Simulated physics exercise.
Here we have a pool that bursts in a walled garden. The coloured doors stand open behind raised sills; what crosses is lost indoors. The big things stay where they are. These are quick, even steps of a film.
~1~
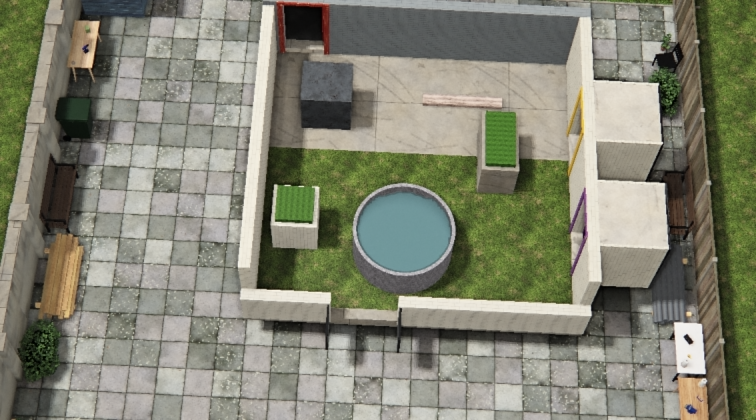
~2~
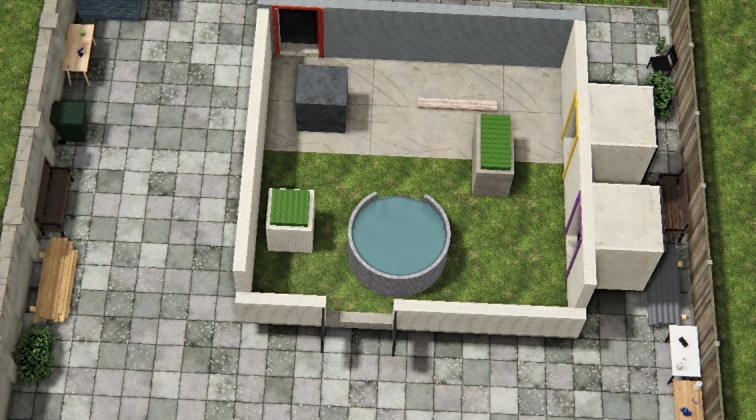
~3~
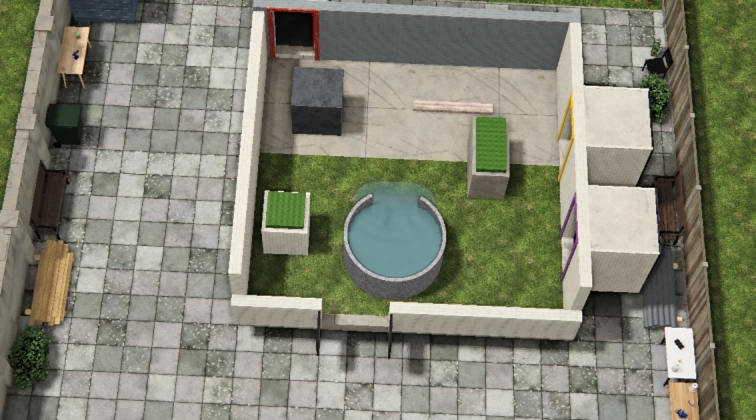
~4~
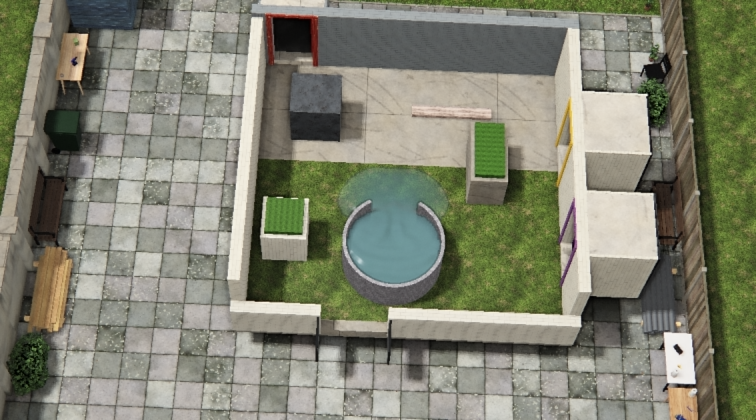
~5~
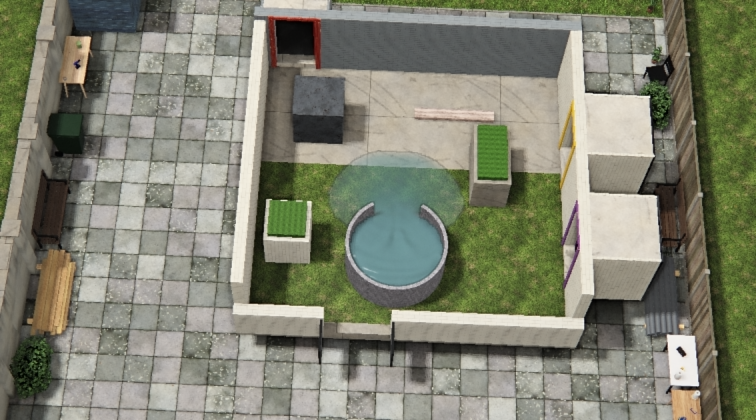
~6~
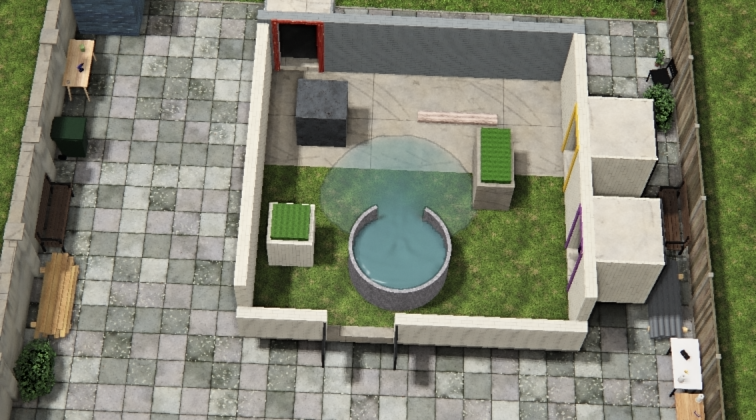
The footage shows a round pool standing whole in a walled garden with planters and a dark block, before its far side opens and water pours through the gap, spreading in a widening fan across the grass and onto the paving.
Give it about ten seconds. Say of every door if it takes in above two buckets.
The purple door admits no more than that; the yellow door admits no more than that; the red door admits no more than that.
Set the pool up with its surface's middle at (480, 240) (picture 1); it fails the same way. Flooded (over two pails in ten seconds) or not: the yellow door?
The yellow one stays under.
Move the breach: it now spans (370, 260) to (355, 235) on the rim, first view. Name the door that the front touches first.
First comes the red door.
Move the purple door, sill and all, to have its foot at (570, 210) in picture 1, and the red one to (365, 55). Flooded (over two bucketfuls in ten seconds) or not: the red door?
My reading: The red door goes over.
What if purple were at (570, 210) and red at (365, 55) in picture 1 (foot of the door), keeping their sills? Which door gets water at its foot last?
Last comes the door marked purple.
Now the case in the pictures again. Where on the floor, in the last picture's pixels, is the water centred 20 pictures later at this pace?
Close to (400, 173).
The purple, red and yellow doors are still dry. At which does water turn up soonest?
First comes the one in red.
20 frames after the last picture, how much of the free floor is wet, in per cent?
About 65 per cent.
A moment on, water covers 35 % of the floor; the purple door not reached, the yellow door not reached, the red door not reached.
Next, water covers 50 % of the floor; the purple door not reached, the yellow door not reached, the red door wet at the sill, nothing in.
Then, water covers 65 % of the floor; the purple door not reached, the yellow door wet at the sill, nothing in, the red door wet at the sill, nothing in.
Later, water covers 80 % of the floor; the purple door wet at the sill, nothing in, the yellow door wet at the sill, nothing in, the red door under two buckets in.
In the end, water covers 95 % of the floor; the purple door wet at the sill, nothing in, the yellow door wet at the sill, nothing in, the red door under two buckets in.
